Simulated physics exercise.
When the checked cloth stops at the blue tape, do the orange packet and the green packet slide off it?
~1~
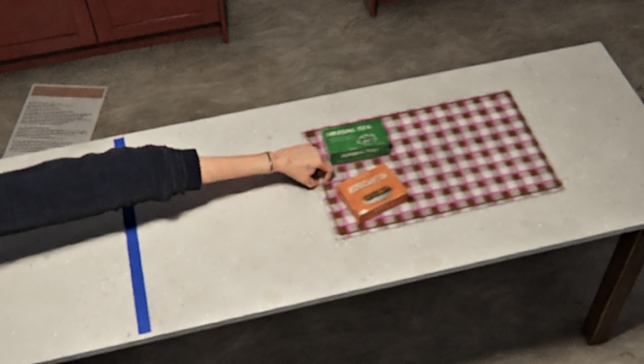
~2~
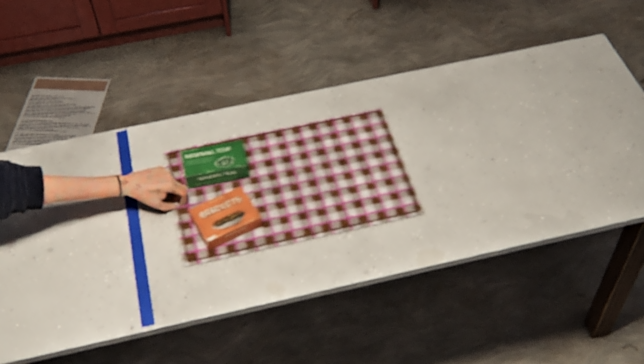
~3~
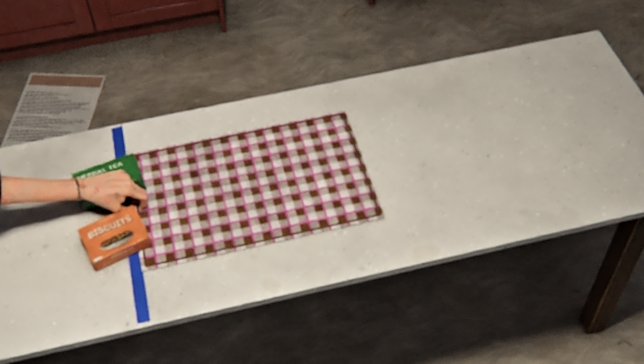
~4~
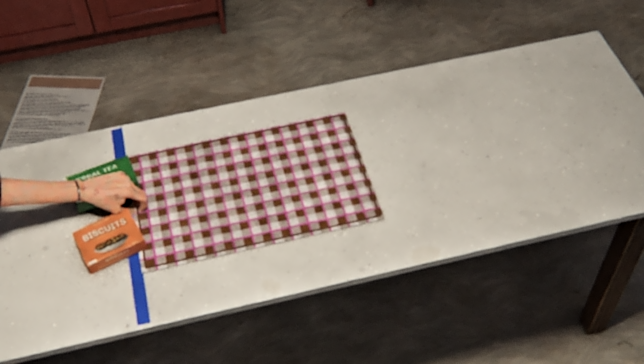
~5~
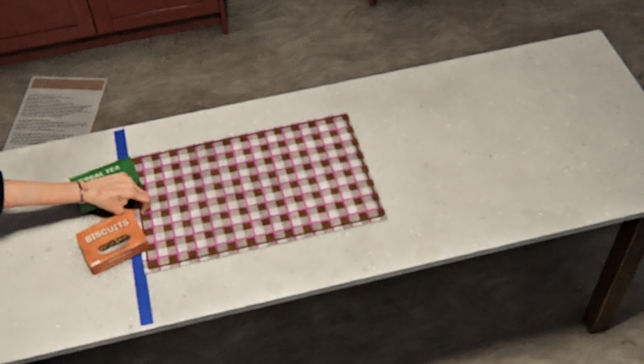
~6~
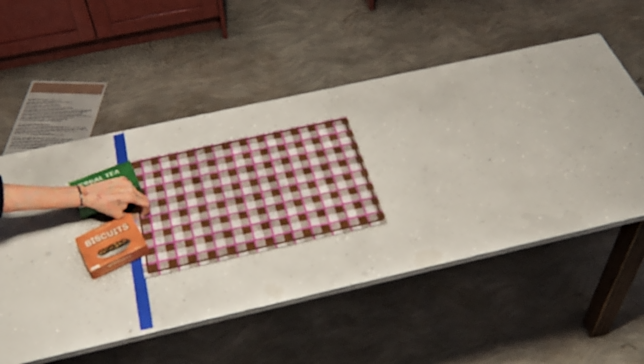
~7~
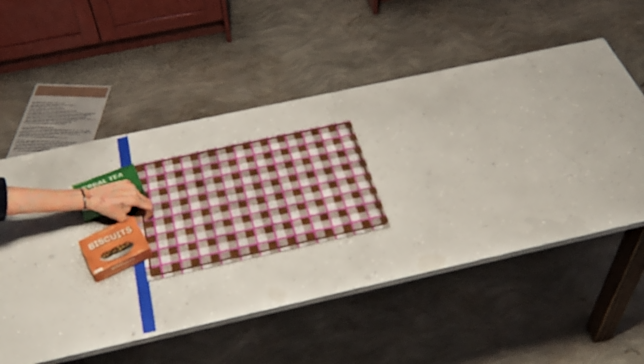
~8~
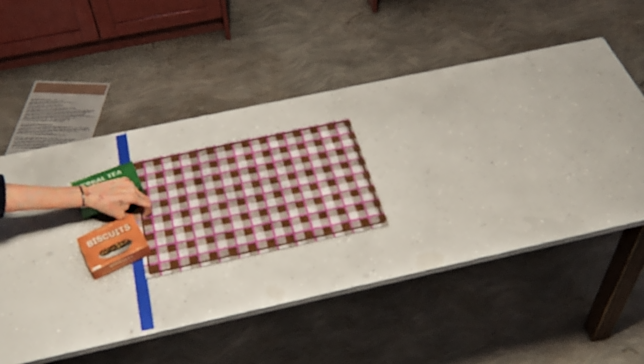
Yes, both packets slide off the front edge of the cloth. They end up resting on the table at the tape, to the left of the cloth.
